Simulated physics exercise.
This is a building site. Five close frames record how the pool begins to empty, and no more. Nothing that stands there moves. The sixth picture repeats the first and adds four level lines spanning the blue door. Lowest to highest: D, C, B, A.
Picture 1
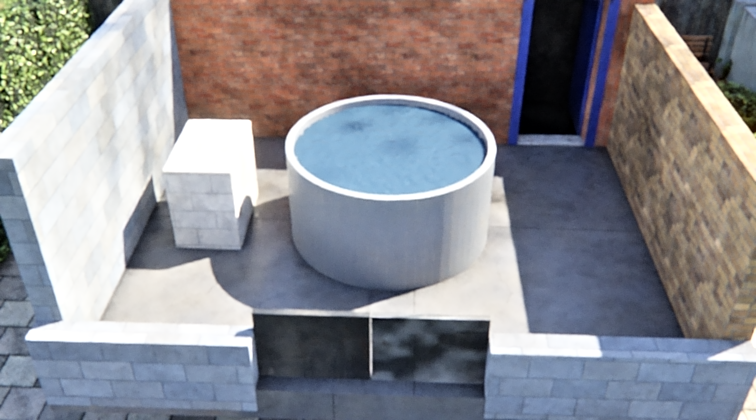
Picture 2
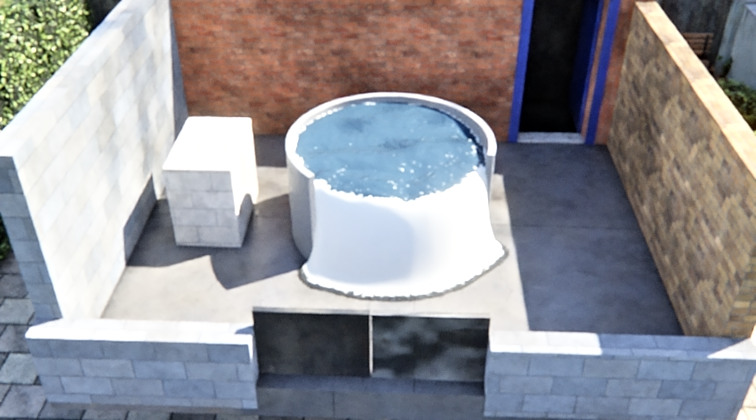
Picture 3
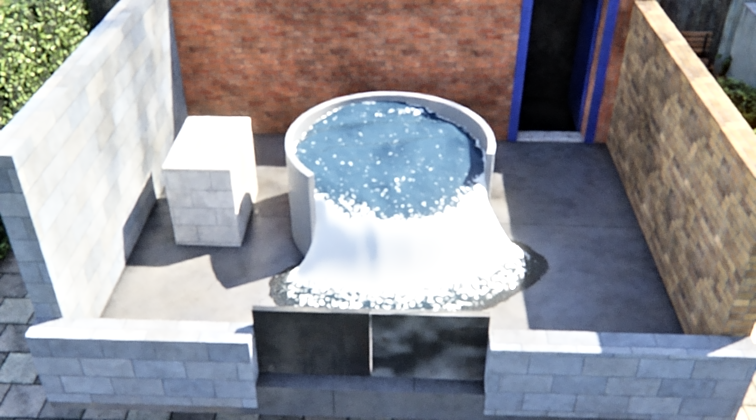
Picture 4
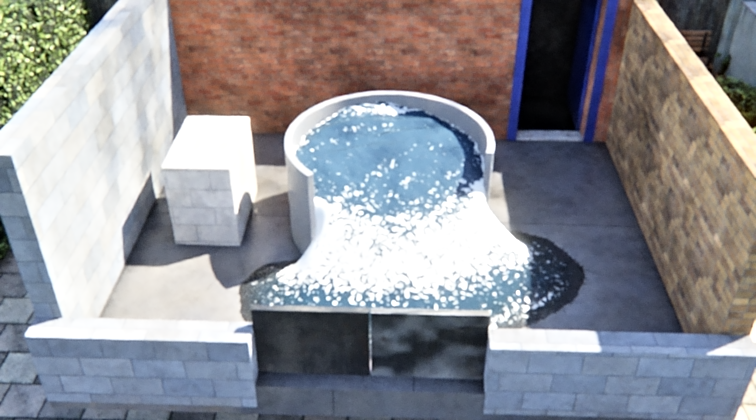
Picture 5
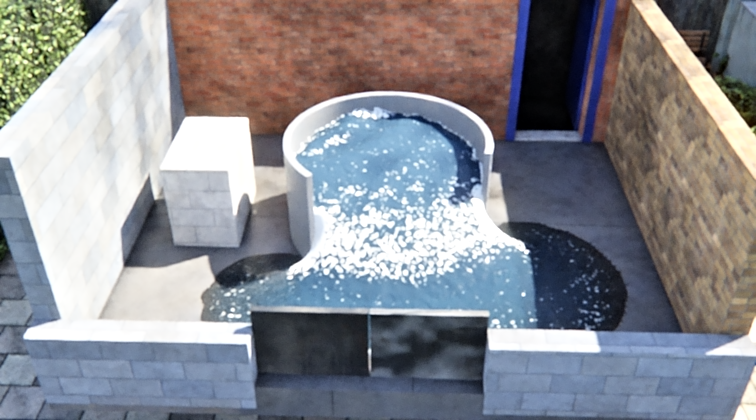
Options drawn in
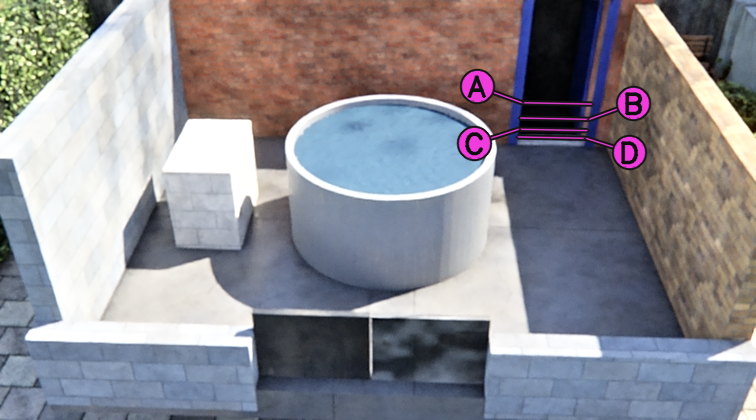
Water pours from the front of a round pool and spreads across the walled yard.
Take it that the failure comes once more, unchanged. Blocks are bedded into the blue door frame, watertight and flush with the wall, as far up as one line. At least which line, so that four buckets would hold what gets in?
Go for B.
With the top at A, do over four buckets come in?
No, not at all.
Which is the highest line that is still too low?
C.
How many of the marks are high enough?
Two of the four.
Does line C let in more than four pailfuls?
Yes, that goes wrong.
In magenta, A at (556, 103); B at (554, 118); C at (552, 129); D at (551, 137); from the bottom up D, C, B, A.
With A, nothing gets over.
With B, a bucket or two gets in.
With C, about 12 bucketfuls get in.
With D, dozens of bucketfuls pour in.
